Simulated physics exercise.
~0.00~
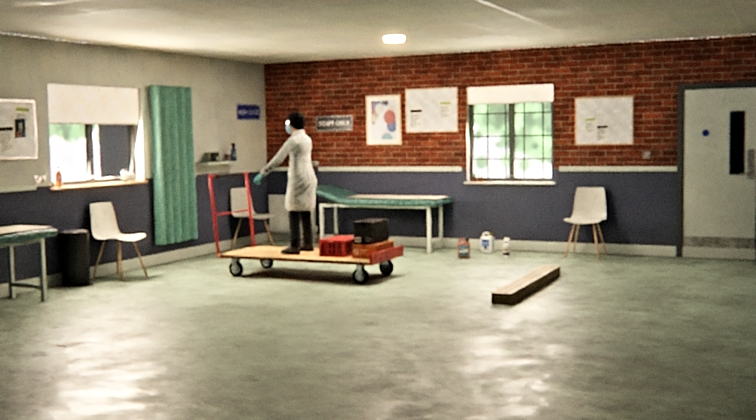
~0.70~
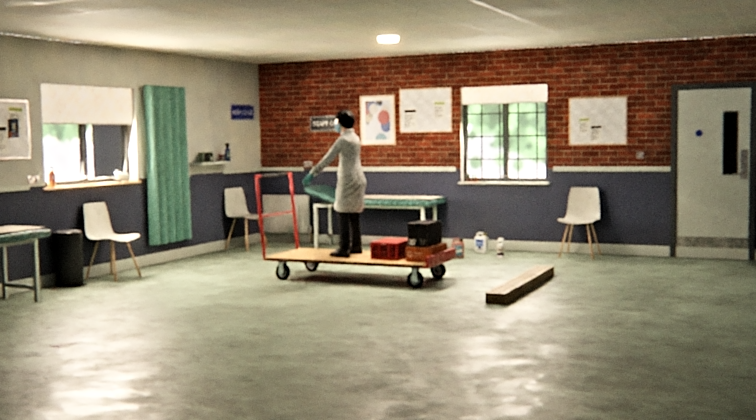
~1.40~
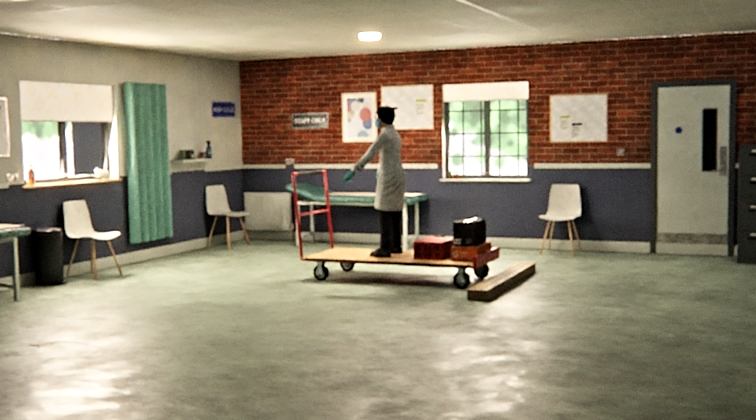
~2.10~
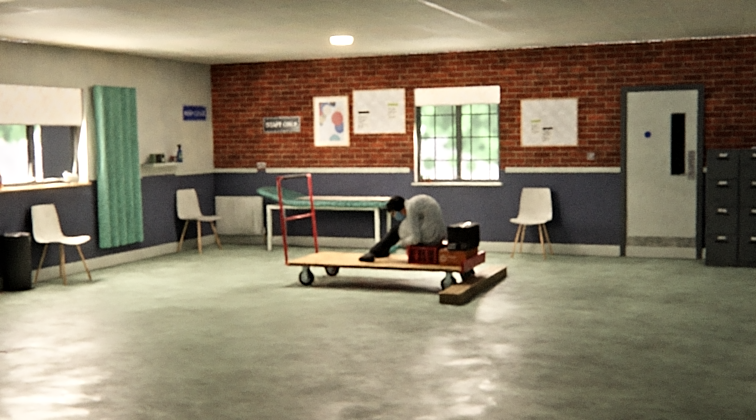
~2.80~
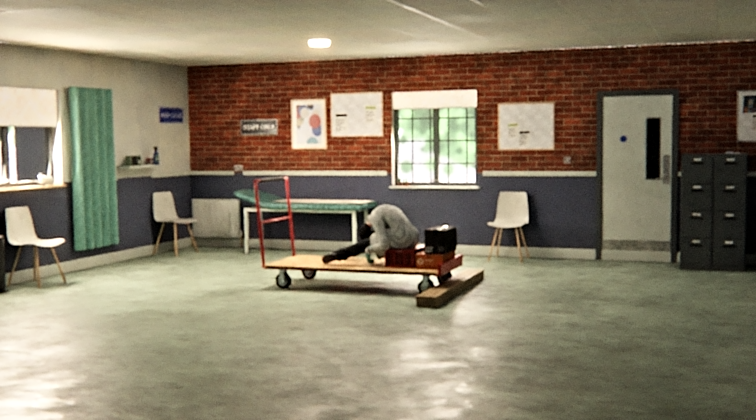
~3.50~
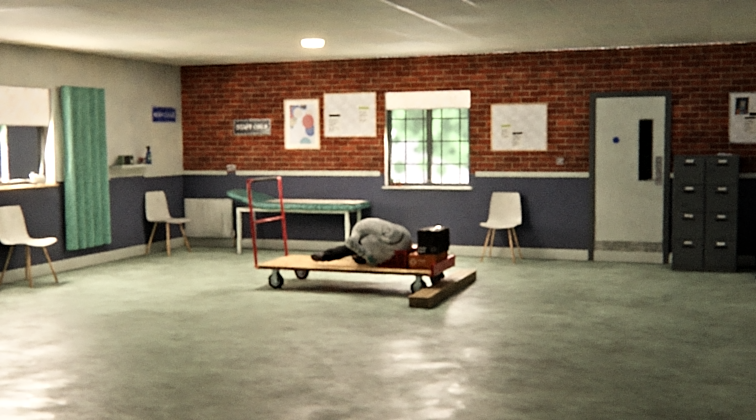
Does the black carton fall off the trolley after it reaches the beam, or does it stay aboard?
The black carton stays aboard, still at the right end of the trolley beyond the slumped rider.
